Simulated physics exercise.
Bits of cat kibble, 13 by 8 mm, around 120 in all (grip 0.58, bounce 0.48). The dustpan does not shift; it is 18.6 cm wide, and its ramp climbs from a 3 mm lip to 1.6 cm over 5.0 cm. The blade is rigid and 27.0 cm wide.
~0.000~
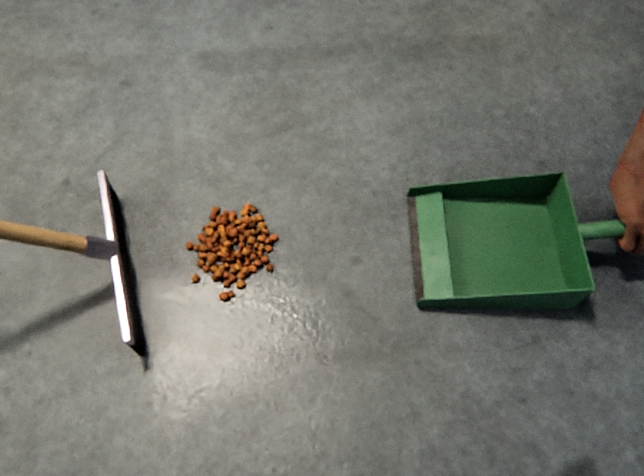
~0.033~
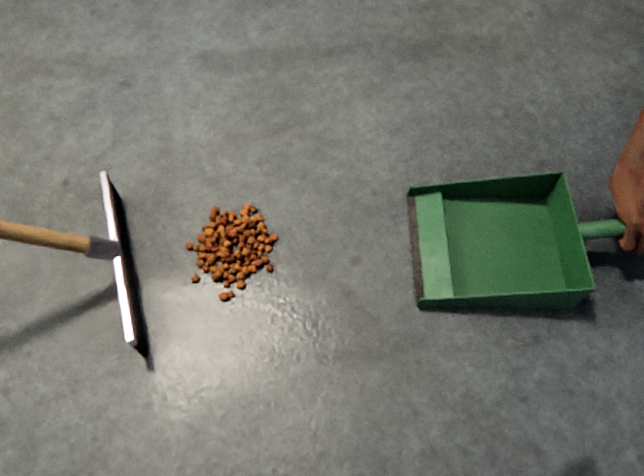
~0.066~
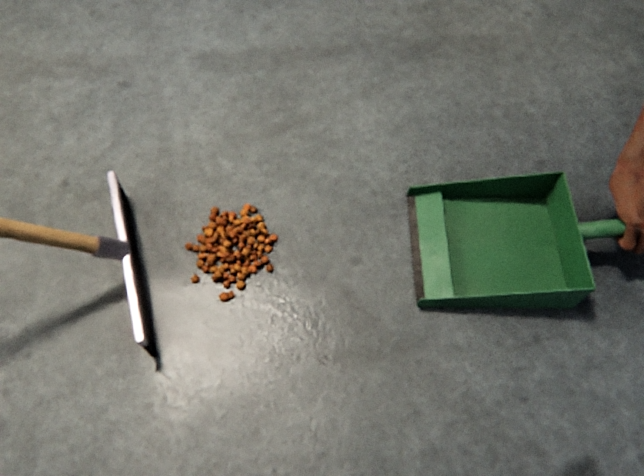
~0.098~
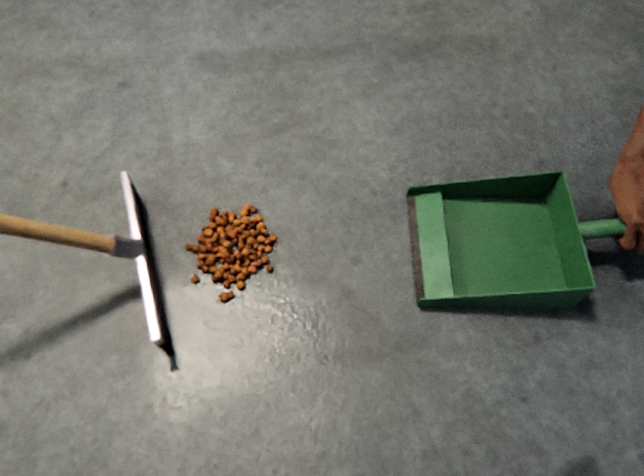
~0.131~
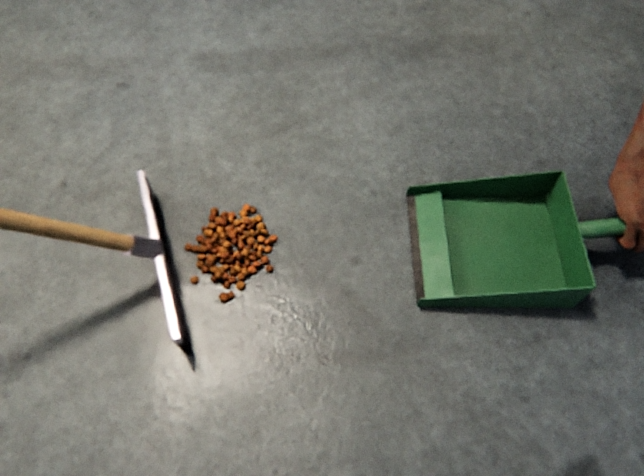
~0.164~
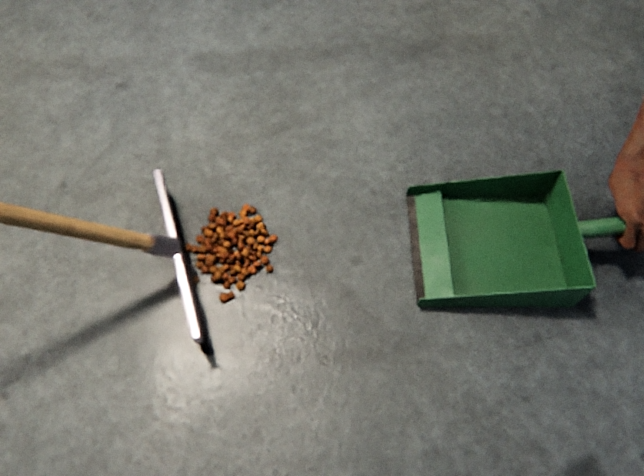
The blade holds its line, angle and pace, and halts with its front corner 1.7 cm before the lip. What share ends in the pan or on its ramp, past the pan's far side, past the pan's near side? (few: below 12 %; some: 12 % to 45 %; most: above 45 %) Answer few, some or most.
Pan few, far side some, near side few.
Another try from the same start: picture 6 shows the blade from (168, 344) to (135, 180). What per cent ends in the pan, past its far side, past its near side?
Pan 0, far 10, near 0.
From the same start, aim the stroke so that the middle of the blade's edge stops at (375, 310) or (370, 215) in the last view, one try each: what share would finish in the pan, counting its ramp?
About 0 and 5 per cent.
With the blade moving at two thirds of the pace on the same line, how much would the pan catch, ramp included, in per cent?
Then about 0 per cent.
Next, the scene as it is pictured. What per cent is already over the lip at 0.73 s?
About 5 per cent by then.
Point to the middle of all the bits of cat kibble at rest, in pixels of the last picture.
Around (387, 224).
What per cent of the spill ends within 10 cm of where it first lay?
Some 0 per cent.
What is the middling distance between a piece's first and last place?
Some 24 cm.
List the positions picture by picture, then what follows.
The first frame shows blade from (129, 341) to (104, 178), moved 0.0 cm, 0 of the pieces shifted so far; middle of the pieces at (229, 244); pan at (498, 250).
The second frame shows blade from (132, 341) to (106, 178), moved 0.4 cm, 0 of the pieces shifted so far; middle of the pieces at (229, 244).
The third frame shows blade from (142, 341) to (114, 178), moved 1.6 cm, 0 of the pieces shifted so far; middle of the pieces at (228, 245).
The fourth frame shows blade from (158, 341) to (127, 178), moved 3.6 cm, 0 of the pieces shifted so far; middle of the pieces at (228, 245).
The fifth frame shows blade from (178, 340) to (143, 177), moved 6.0 cm, 0 of the pieces shifted so far; middle of the pieces at (228, 245).
The sixth frame shows blade from (198, 339) to (160, 177), moved 8.5 cm, 0 of the pieces shifted so far; middle of the pieces at (228, 245); pan at (498, 248). Its pace works out near 0.75 m/s, heading 5 degrees away from the viewer's side.
After 0.35 s, middle of the blade 19 cm from the lip; 0 % over the lip, far side 5 %, near side 0 %.
After 0.47 s, middle of the blade 10 cm from the lip; 0 % over the lip, far side 10 %, near side 0 %.
After 0.73 s, middle of the blade 6 cm from the lip; 5 % over the lip, far side 20 %, near side 0 %.
By 1.1 s all is still; pan 5 %, far side 20 %, near side 0 %, in front of the lip or behind the blade 75 %.
